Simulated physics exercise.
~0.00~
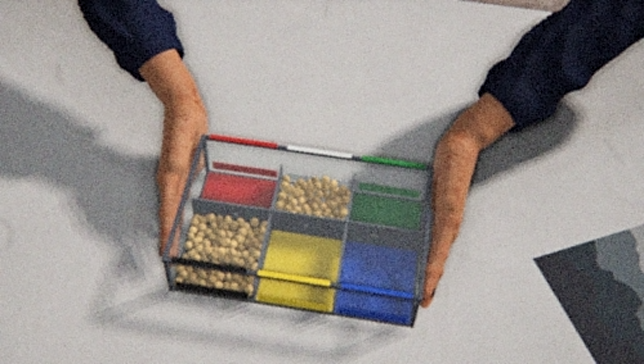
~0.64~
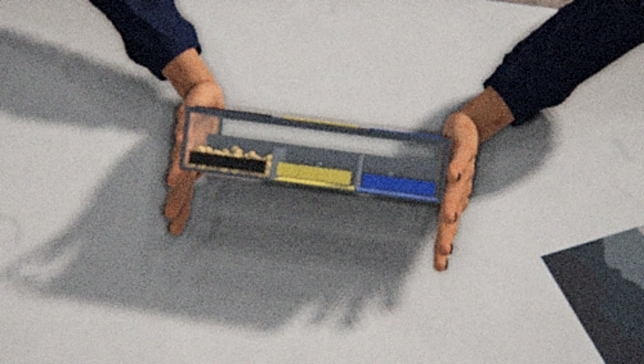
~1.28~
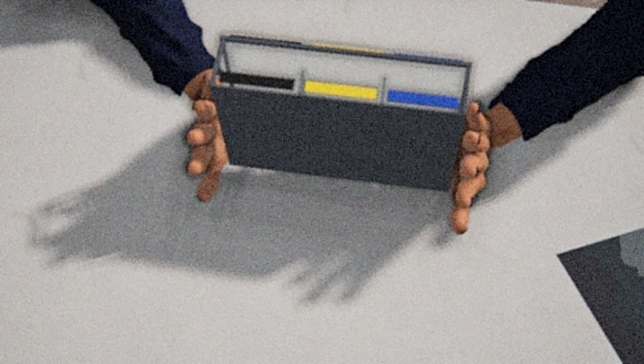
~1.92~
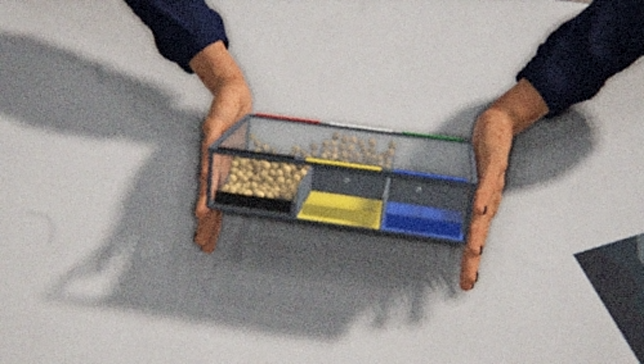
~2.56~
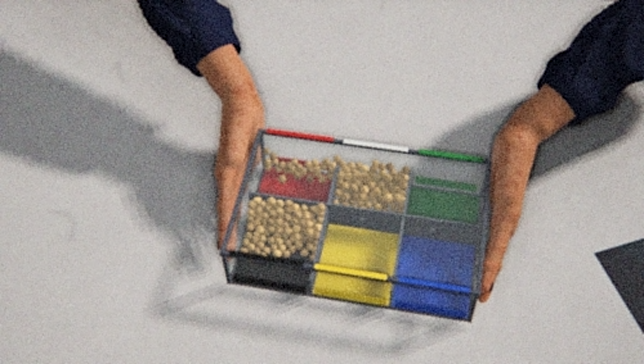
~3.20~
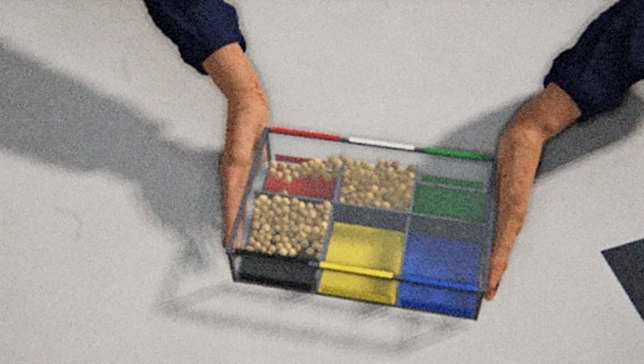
On a pale surface, two hands tilt a clear, color-marked divided box of chickpeas steeply until its dark underside shows, then lower it back nearly flat, leaving the chickpeas mostly in the black and white sections, with some in the red.
